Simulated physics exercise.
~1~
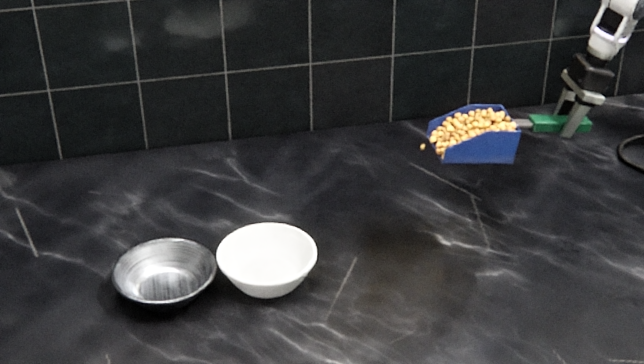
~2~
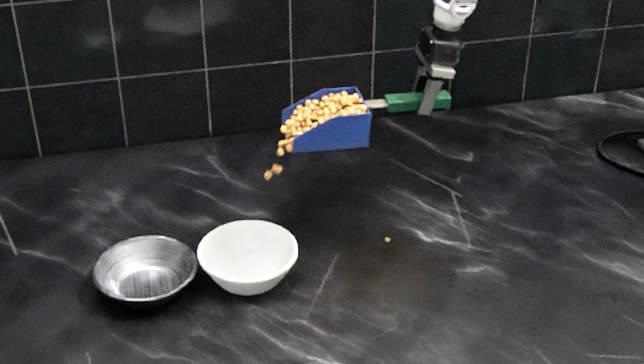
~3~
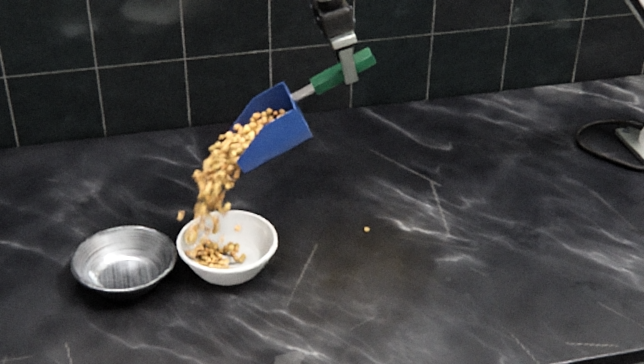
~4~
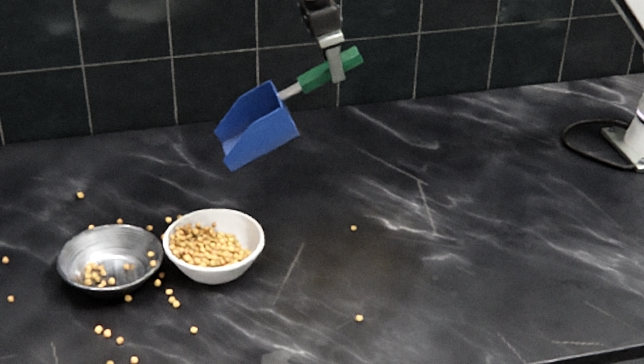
A blue scoop moves left and tips chickpeas into a white bowl, scattering some around.
